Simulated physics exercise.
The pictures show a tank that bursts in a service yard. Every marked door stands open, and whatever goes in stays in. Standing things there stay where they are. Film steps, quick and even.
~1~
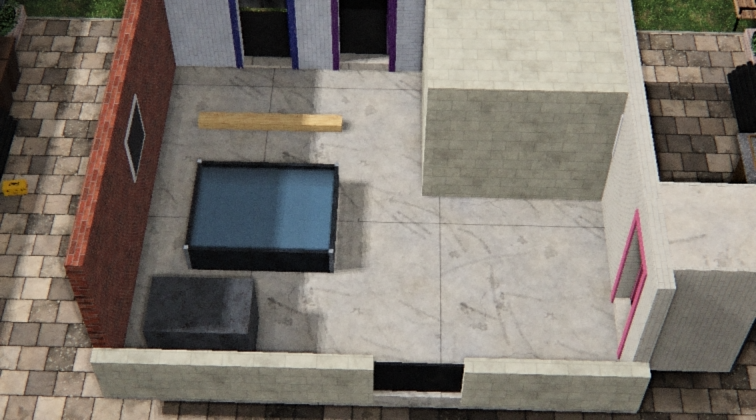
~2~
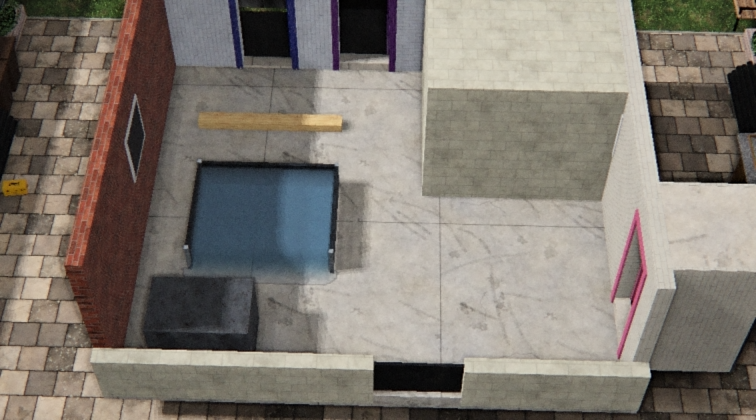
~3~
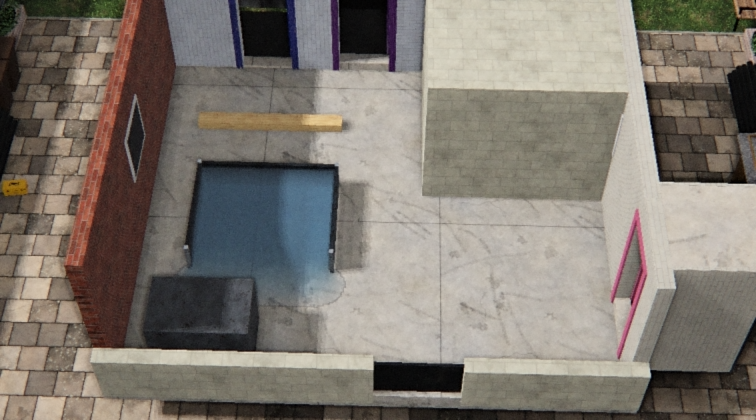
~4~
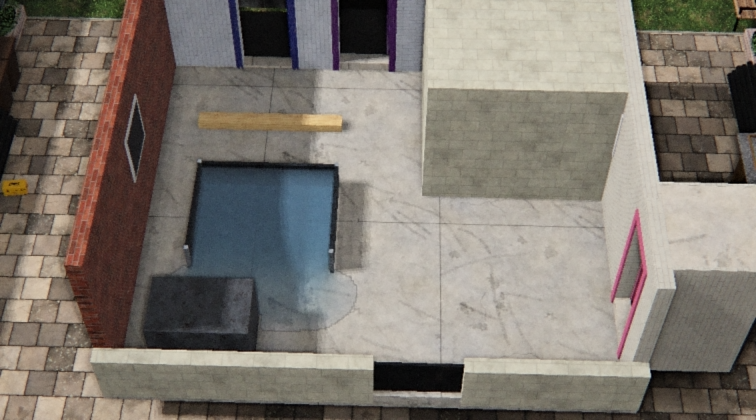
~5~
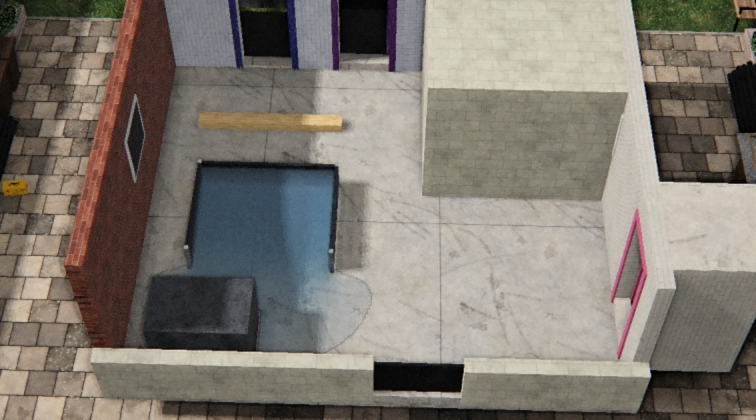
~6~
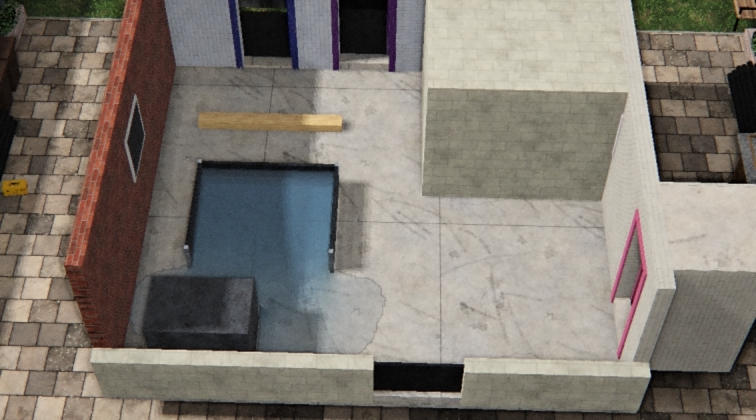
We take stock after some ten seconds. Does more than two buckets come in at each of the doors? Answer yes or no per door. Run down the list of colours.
The pink door no, the blue door no, the purple door no.
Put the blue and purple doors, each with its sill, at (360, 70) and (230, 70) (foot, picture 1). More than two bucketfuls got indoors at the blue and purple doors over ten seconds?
Blue stays within it; purple stays within it.
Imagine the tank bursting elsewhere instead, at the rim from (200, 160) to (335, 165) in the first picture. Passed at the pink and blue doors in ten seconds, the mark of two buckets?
My guess is that the pink stays short of it while the blue tops the mark.
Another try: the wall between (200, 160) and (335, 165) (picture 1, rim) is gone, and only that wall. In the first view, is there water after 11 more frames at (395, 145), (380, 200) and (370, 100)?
Point by point: Soaked; unwetted; soaked.
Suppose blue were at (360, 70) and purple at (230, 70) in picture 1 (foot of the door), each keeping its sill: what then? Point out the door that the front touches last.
Last: The one in blue.
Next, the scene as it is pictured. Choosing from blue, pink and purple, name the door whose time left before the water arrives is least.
I'd say the pink one.
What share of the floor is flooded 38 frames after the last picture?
That comes to about 65 per cent.
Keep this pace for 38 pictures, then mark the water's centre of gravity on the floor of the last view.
About (347, 261) in the last view.
A moment on, water covers 20 % of the floor; the pink door not reached, the blue door not reached, the purple door not reached.
Next, water covers 25 % of the floor; the pink door not reached, the blue door not reached, the purple door not reached.
Then, water covers 50 % of the floor; the pink door wet at the sill, nothing in, the blue door not reached, the purple door not reached.
Later, water covers 65 % of the floor; the pink door wet at the sill, nothing in, the blue door wet at the sill, nothing in, the purple door not reached.
In the end, water covers 95 % of the floor; the pink door wet at the sill, nothing in, the blue door wet at the sill, nothing in, the purple door wet at the sill, nothing in.
